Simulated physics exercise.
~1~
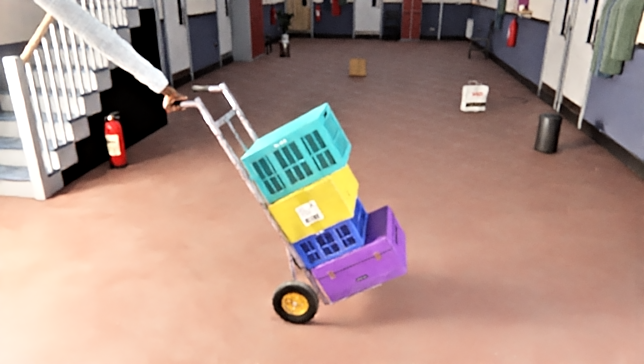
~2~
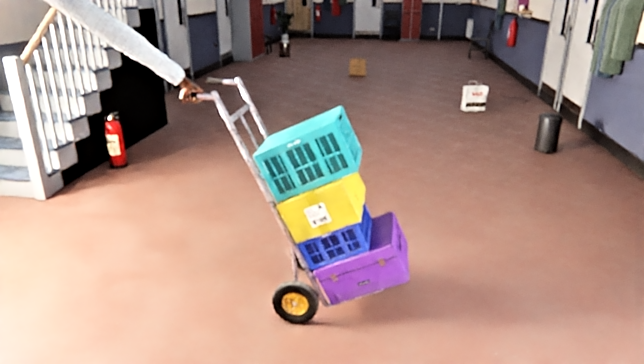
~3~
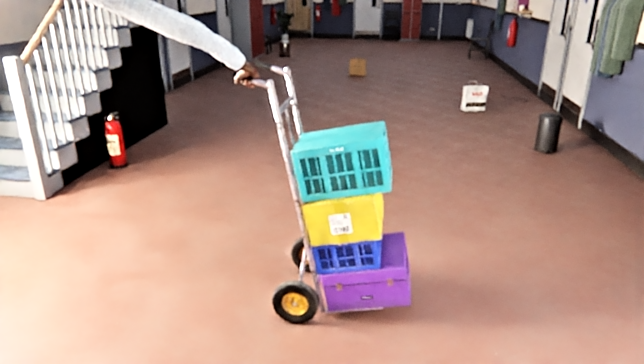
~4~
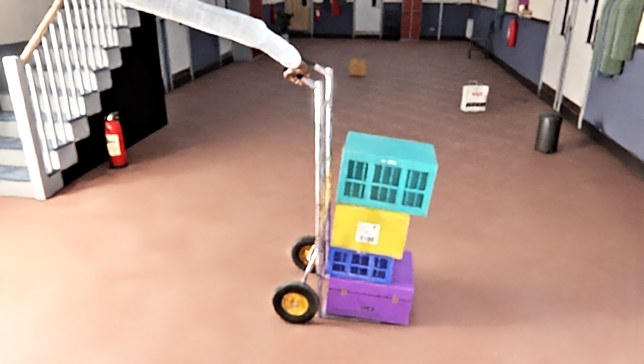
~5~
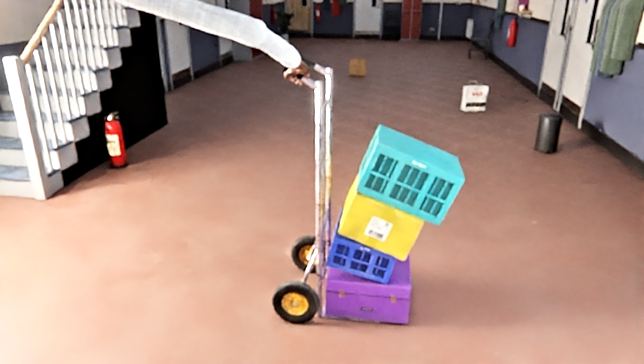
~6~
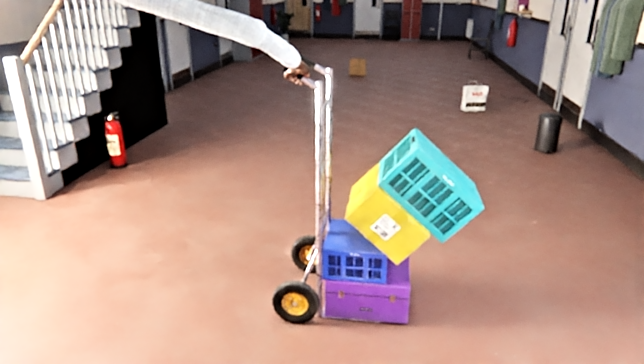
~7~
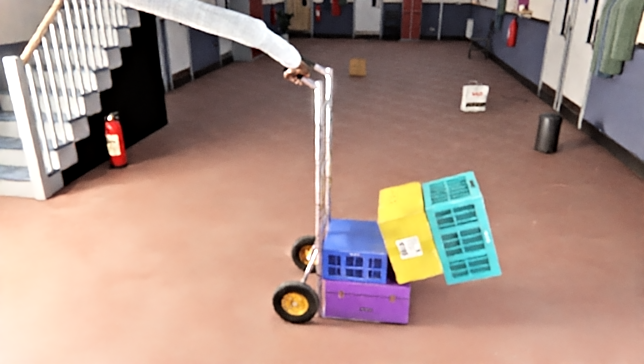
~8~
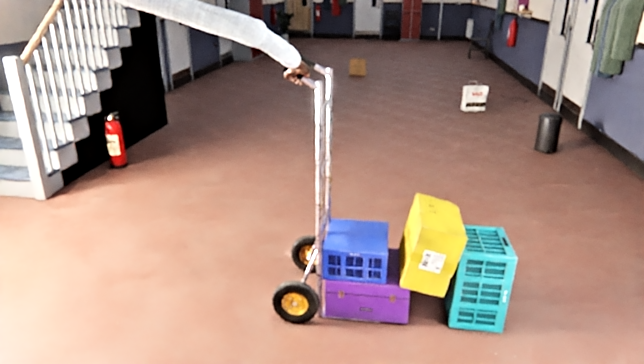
In a hallway, a hand tips a loaded hand truck upright, the turquoise crate and yellow box toppling off to the right.
